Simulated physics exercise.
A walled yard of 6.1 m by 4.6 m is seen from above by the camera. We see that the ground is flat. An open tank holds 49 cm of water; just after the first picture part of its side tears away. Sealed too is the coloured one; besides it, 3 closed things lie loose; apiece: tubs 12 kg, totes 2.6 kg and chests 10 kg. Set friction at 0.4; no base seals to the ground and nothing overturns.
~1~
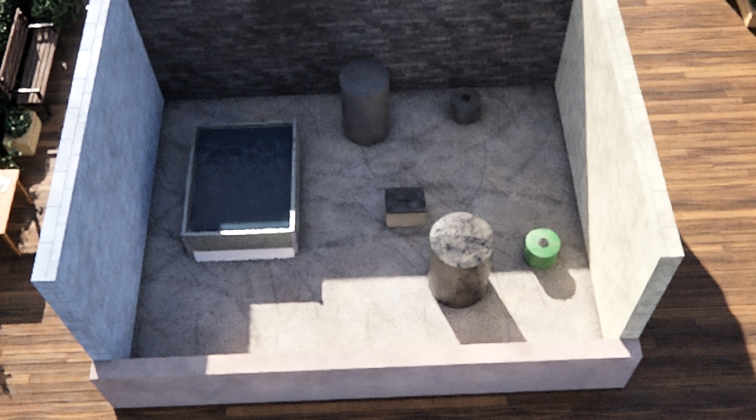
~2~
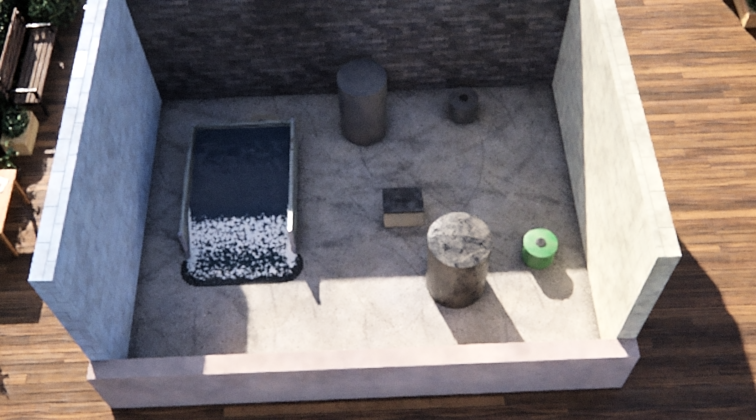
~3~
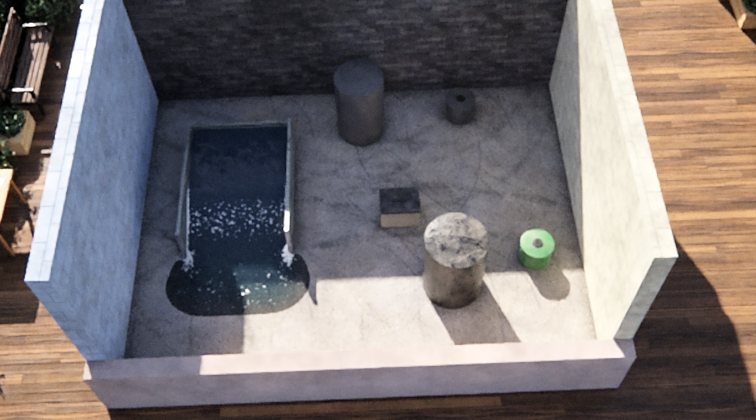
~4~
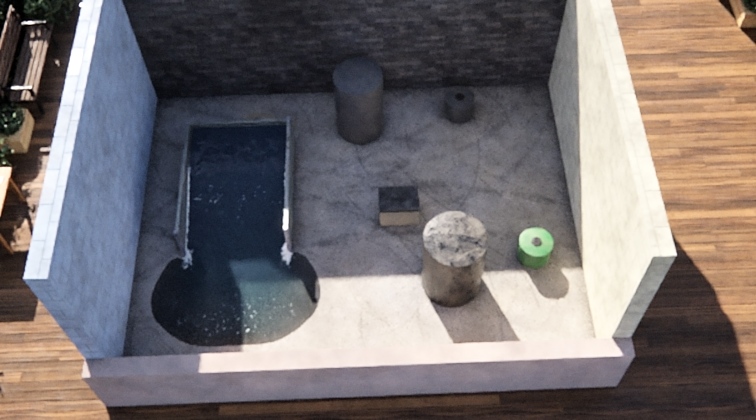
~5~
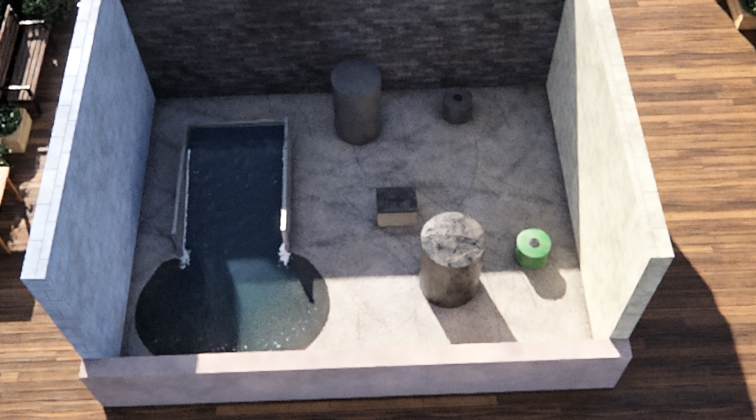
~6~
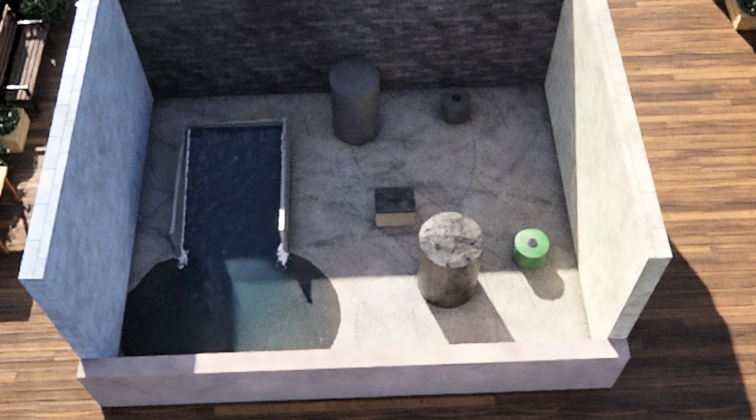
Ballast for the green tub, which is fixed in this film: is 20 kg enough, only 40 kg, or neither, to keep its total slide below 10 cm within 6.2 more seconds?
Outcome: Lighter passes.
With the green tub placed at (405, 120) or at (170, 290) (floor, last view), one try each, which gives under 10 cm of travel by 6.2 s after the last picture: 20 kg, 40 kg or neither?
In that order: Either load holds; it takes the larger.
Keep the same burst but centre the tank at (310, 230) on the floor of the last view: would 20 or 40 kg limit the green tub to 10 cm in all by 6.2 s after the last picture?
Lab note - in that case: Lighter mass suffices.
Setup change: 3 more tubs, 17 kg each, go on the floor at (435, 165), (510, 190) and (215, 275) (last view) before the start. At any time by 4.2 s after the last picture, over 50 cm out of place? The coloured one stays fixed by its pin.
One after another they come out within the mark, within the mark, beyond the mark.
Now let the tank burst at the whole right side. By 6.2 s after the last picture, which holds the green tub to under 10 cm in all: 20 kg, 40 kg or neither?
Note: High mass only.
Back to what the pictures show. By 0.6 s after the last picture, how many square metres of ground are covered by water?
Wet: Near 8.0 m2.
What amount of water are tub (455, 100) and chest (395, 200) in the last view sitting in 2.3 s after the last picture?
I'd estimate 0 cm for the first and 0 cm for the second.
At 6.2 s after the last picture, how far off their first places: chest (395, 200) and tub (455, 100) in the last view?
Taking them in order, that's 50 centimetres and 0 centimetres.
Then, 0.6 s after the last picture the green tub would be 0 cm from its start with 20 kg and 0 cm from its start with 40 kg; 0 cm of water round it then.
Then, 2.3 s after the last picture the green tub would be 0 cm from its start with 20 kg and 0 cm from its start with 40 kg; 1 cm of water round it then.
Then, 4.2 s after the last picture the green tub would be 0 cm from its start with 20 kg and 0 cm from its start with 40 kg; 5 cm of water round it then.
Then, 6.2 s after the last picture the green tub would be 0 cm from its start with 20 kg and 0 cm from its start with 40 kg; 5 cm of water round it then.
